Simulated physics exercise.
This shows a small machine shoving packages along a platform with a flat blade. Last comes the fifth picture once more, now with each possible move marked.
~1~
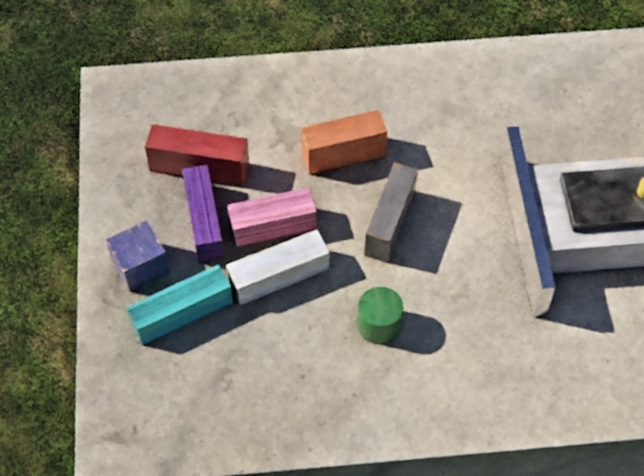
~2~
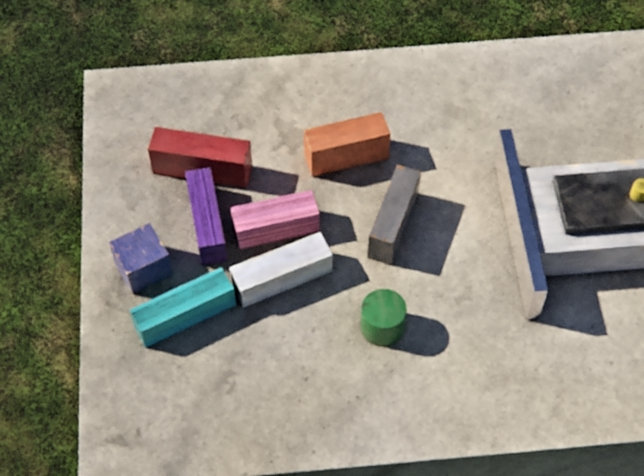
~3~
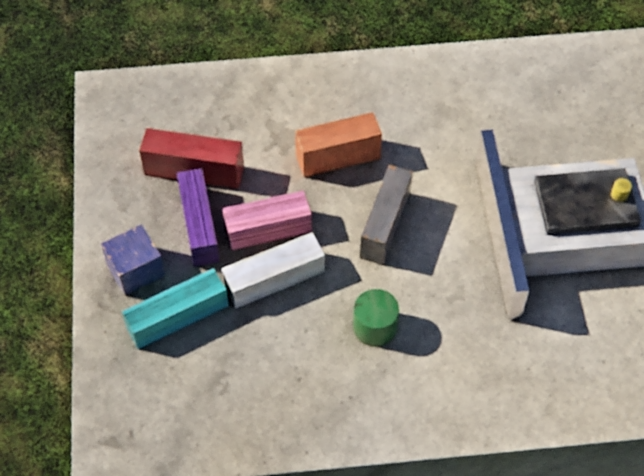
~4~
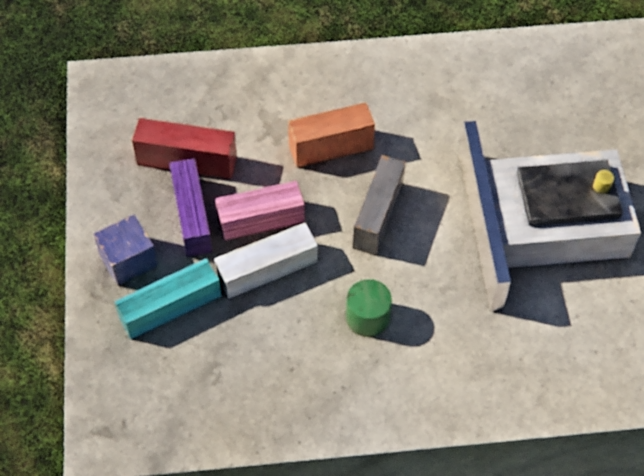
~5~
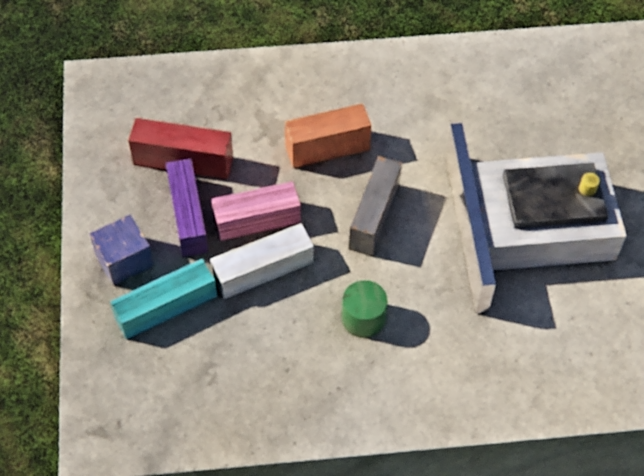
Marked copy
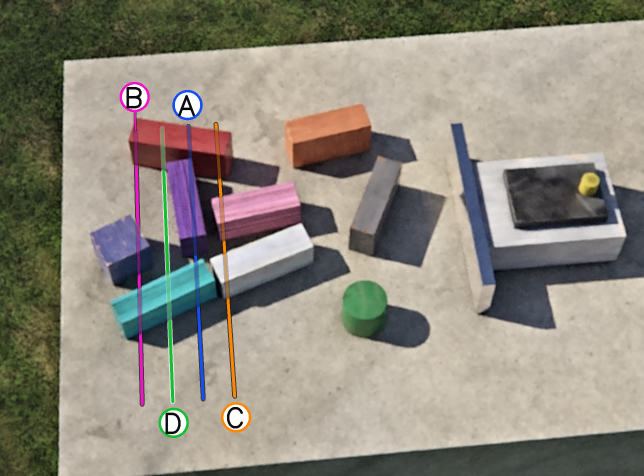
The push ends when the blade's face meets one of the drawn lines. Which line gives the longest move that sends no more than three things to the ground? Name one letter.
Line B.
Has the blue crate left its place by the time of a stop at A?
Yes.
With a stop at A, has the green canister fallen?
No.
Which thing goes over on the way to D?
It is the turquoise stick.
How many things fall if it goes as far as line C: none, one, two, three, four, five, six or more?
In all, none.
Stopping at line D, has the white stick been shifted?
By then, yes.
On the copy, A at (195, 253); B at (139, 258); C at (225, 251); D at (167, 255).
On B. First, robot (430, 204); green canister (334, 311); grey bar (331, 210).
Then, robot (311, 213); turquoise stick (72, 338); purple stick (86, 216).
Finally, robot (217, 221); turquoise stick over the edge; purple stick over the edge; two fallen.
By contrast, A is within the limit but short; C is within the limit but short; D is within the limit but short.
